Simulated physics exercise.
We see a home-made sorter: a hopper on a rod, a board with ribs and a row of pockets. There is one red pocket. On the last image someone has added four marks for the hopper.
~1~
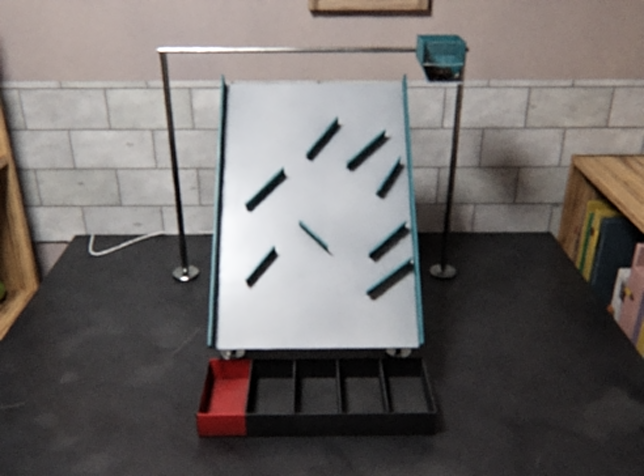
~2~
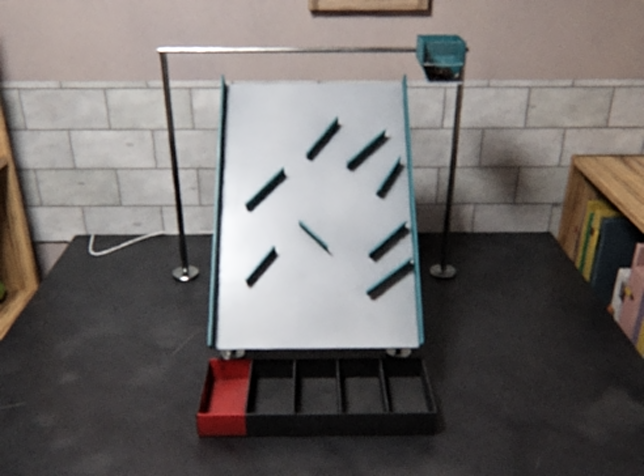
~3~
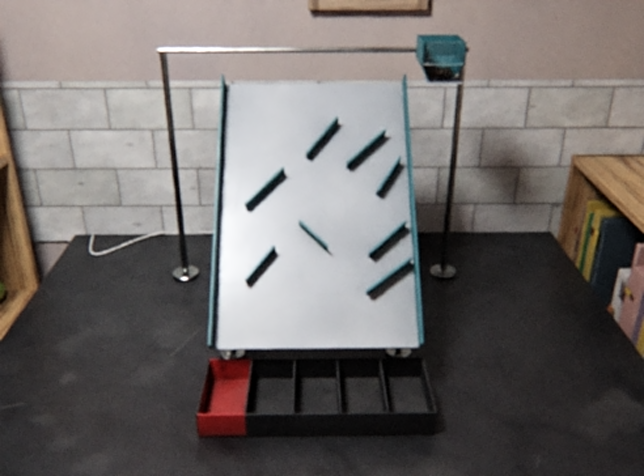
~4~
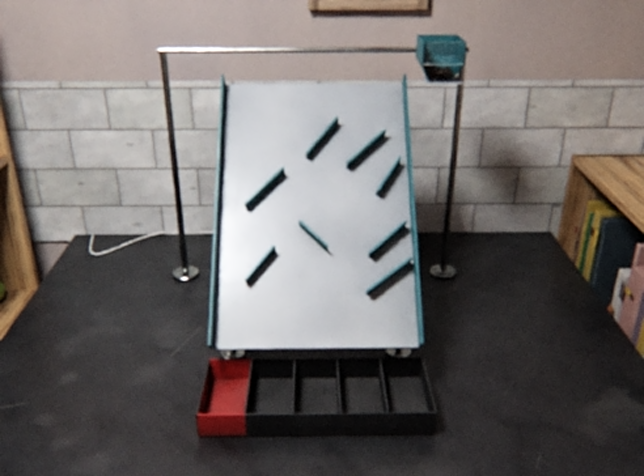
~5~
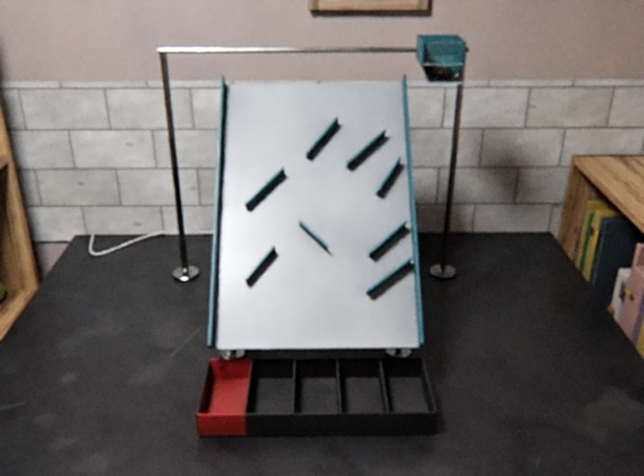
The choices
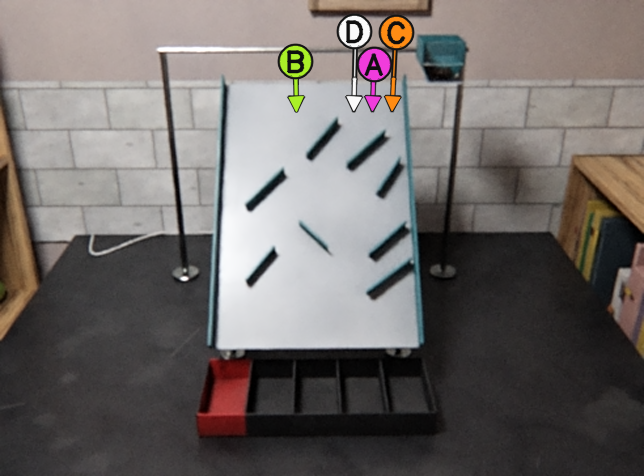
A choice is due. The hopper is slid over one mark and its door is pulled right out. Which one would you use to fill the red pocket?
B works best here.
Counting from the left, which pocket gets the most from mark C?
The third from the left.
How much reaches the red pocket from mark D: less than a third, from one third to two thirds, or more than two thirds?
Less than a third.
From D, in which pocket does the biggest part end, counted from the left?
The fourth from the left.
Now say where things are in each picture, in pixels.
In the first picture, hopper at (439, 75), chocolate balls, door shut.
In the second picture, ribs (307, 152) to (337, 117), (347, 163) to (385, 129), (245, 204) to (283, 167).
In the third picture, ribs (378, 190) to (400, 156), (299, 220) to (327, 246), (370, 253) to (406, 221).
In the fourth picture, ribs (245, 279) to (274, 246), (368, 291) to (412, 257).
In the fifth picture, red pocket at (222, 424), number 1 of 5 from the left.
On the marked copy, mark A meets the board at (372, 105); mark B meets the board at (296, 106); mark C meets the board at (392, 105); mark D meets the board at (353, 105).
With A, a small part in the red pocket, about two thirds in other pockets, about a quarter outside the box.
With B, about a third in the red pocket, about half in other pockets, a small part outside the box.
With C, a stray few in the red pocket, most in other pockets, a small part held on the board, a small part outside the box.
With D, a small part in the red pocket, most in other pockets, a small part outside the box.
